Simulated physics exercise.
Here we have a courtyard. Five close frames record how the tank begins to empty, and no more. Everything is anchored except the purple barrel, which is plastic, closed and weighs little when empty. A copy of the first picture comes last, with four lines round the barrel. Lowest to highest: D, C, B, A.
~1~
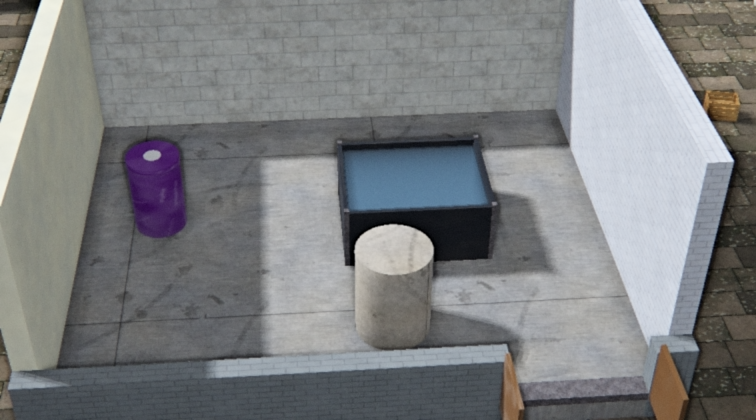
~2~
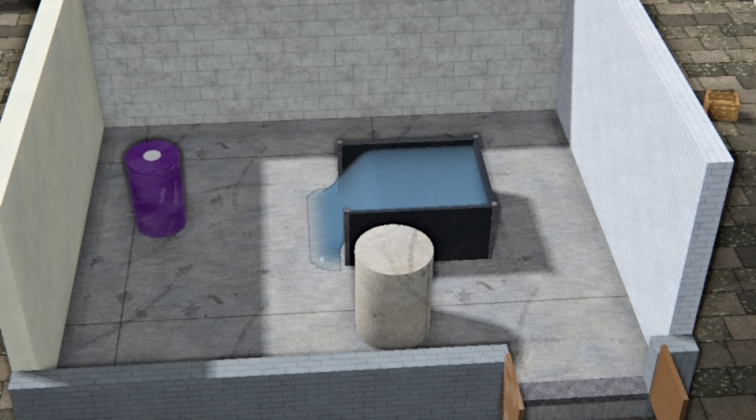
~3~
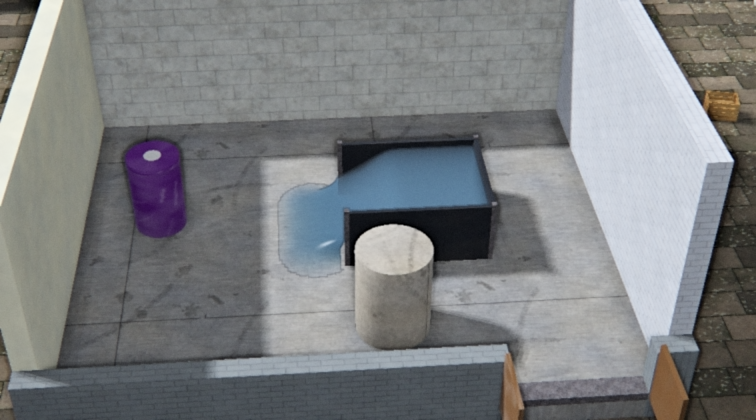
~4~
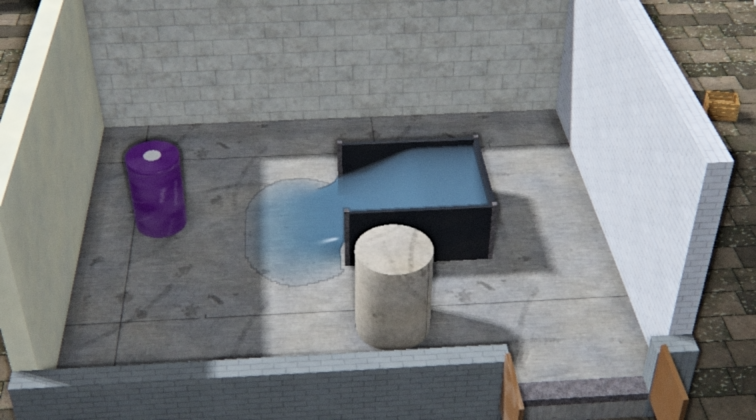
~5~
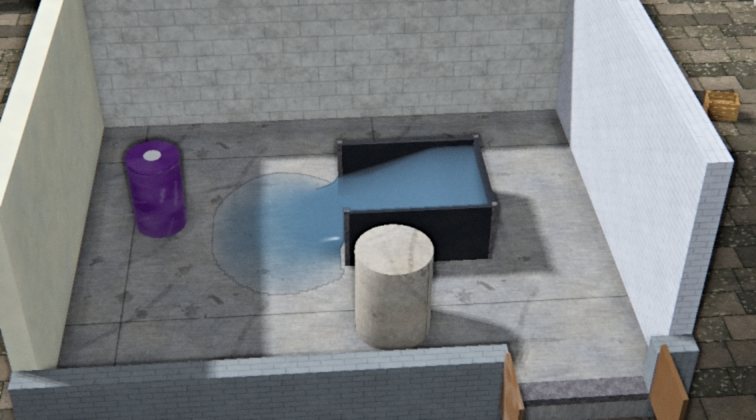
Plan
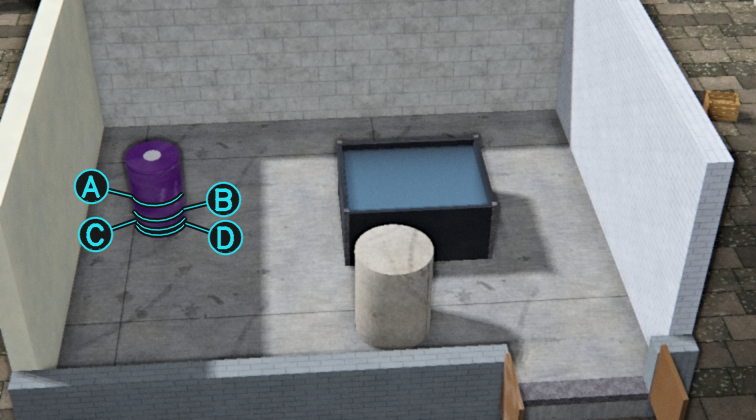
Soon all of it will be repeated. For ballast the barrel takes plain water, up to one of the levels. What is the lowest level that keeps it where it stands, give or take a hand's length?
A will do.
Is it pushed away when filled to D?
Yes.
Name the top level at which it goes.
It is B.
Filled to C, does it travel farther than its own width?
Yes, clearly.
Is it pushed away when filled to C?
Yes.
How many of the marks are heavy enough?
One.
On the marked copy, A at (155, 205); B at (157, 220); C at (159, 229); D at (159, 235); from the bottom up D, C, B, A.
For level A, it does not move.
For level B, it is pushed about half its own width away.
For level C, it is pushed about twice its own width away.
For level D, it is pushed about twice its own width away.
